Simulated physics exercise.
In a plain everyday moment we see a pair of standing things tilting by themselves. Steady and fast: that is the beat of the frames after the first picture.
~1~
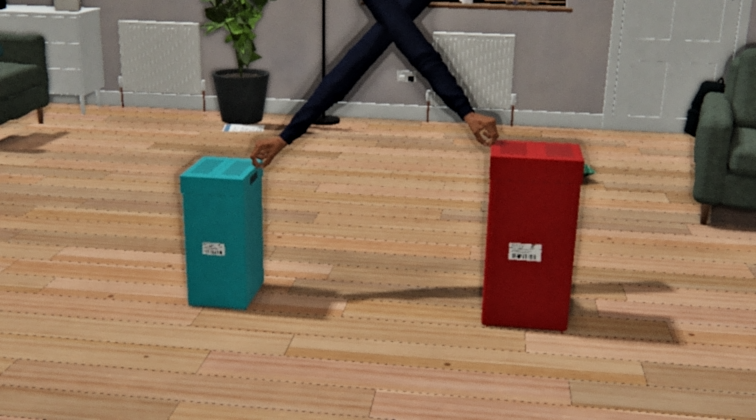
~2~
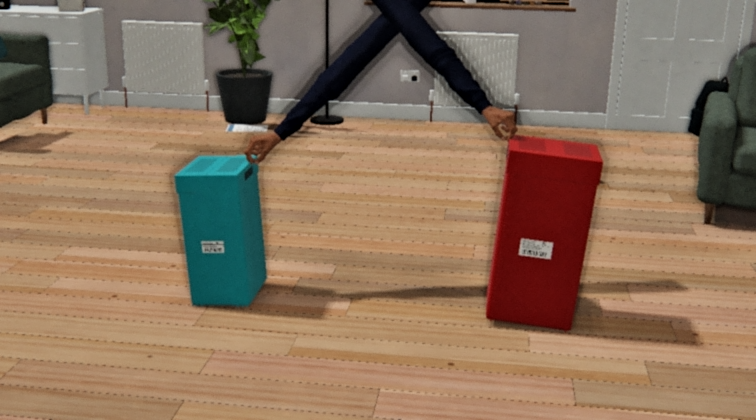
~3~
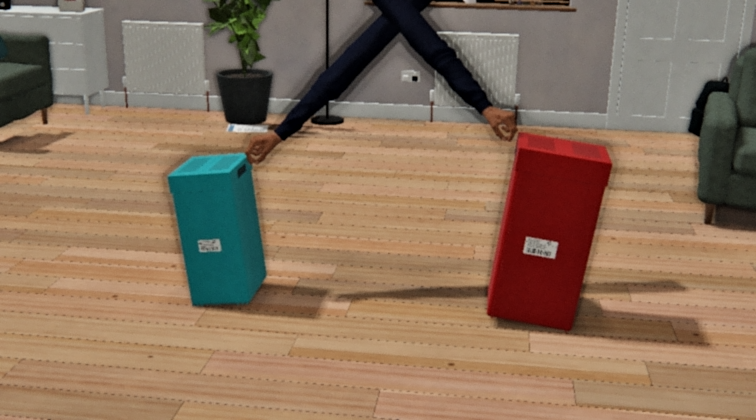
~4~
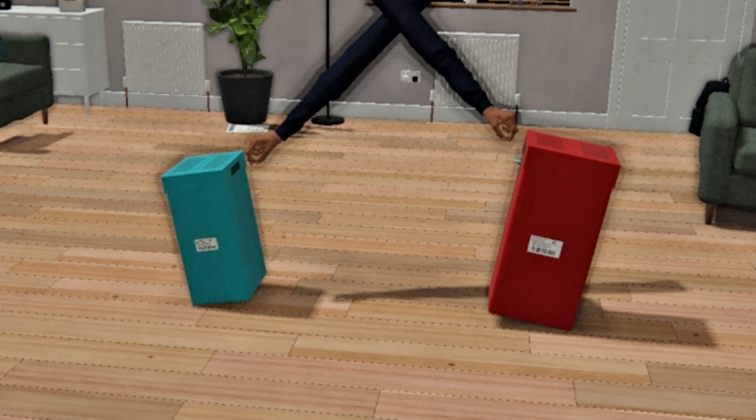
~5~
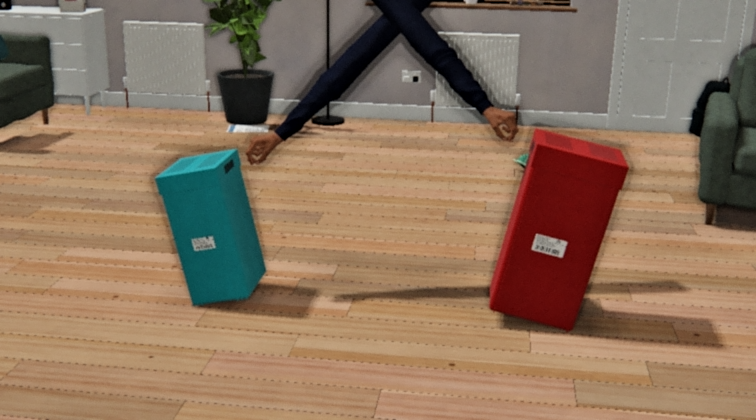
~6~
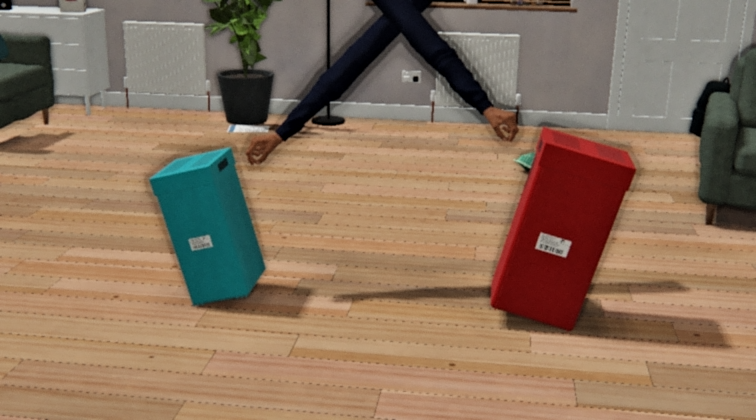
In a living room with a pale wooden floor, seen from the front by a still camera, grey walls, radiators, a potted plant and dark green armchairs stand behind. A smaller turquoise box is on the left and a taller red one on the right, with crossed dark-sleeved arms reaching down to their tops. The boxes lean steadily apart, turquoise leftward and red rightward, while the hands shift slightly, then stay nearly still.
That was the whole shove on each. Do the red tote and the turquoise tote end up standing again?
Outcome: The red tote is left lying. The turquoise tote is left lying.
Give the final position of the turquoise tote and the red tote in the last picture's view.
Taking them in turn, it's (134, 260) followed by (670, 287).
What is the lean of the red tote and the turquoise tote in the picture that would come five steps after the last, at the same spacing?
The first leans around 25° from upright and the second around 30°.
Then, 0.16 s later than the last frame, red tote 29° off upright near (585, 230); turquoise tote 35° off upright near (187, 225).
Then, 0.32 s later than the last frame, red tote 45° off upright near (612, 236); turquoise tote 61° off upright near (158, 236).
Then, 0.46 s later than the last frame, red tote 66° off upright near (642, 254); turquoise tote on its side near (135, 260).
When it is over, the red tote goes down on its side, near (670, 287); the turquoise tote goes down on its side, near (134, 260).
